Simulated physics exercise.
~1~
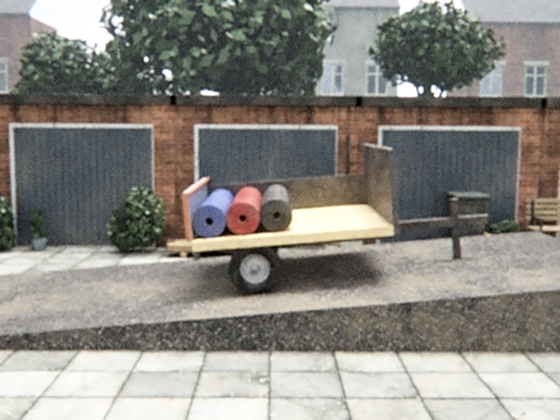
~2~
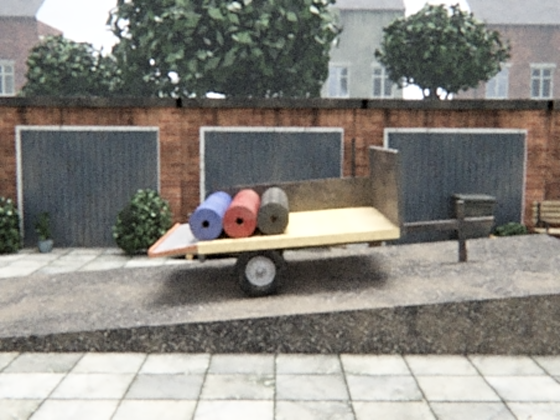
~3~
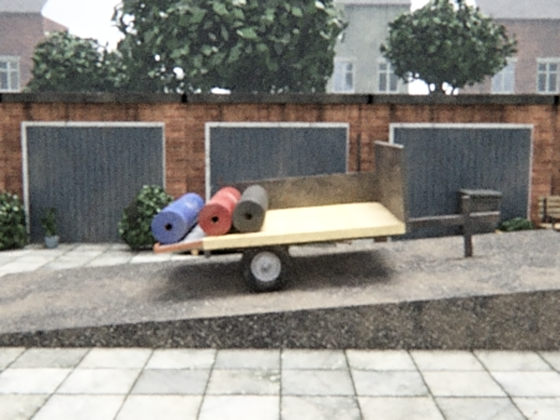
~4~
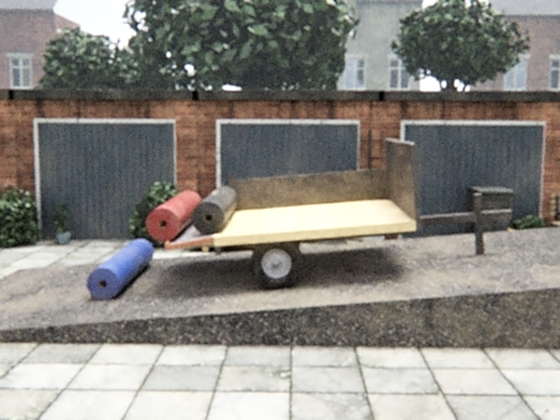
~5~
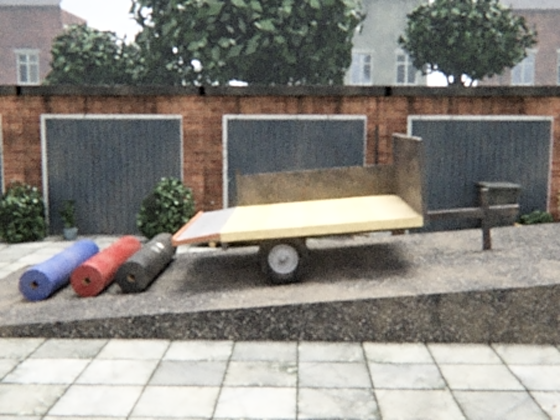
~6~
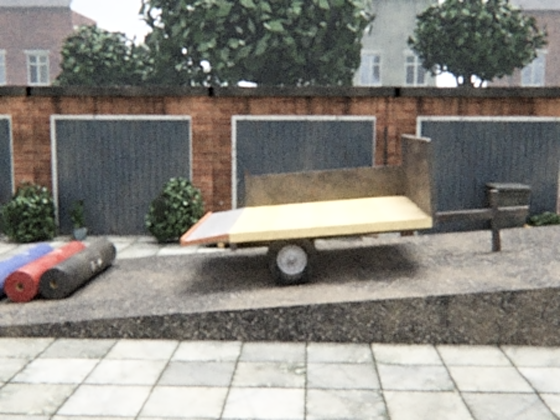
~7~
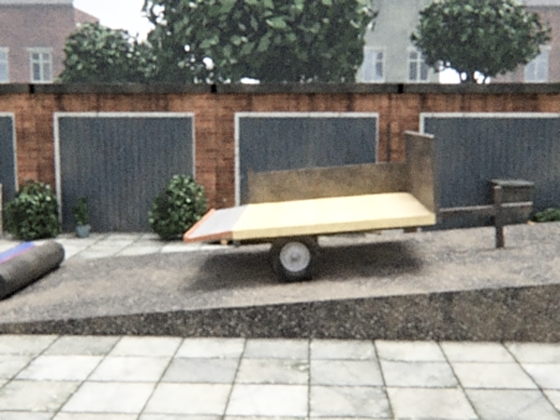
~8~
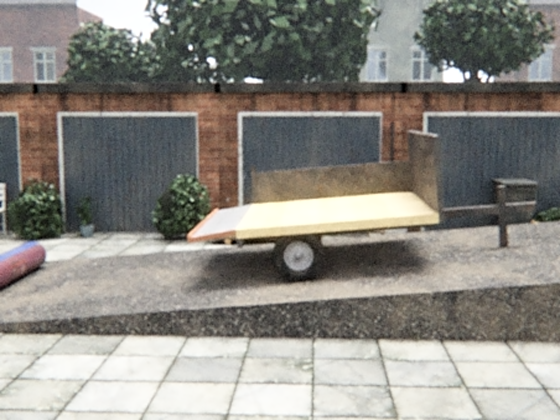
On a sloping drive in front of brick garages, a parked trailer's tailgate dropped open and the blue, red and dark grey rolls rolled left off the bed one after another, ending up on the ground and drifting downhill, leaving the trailer empty.
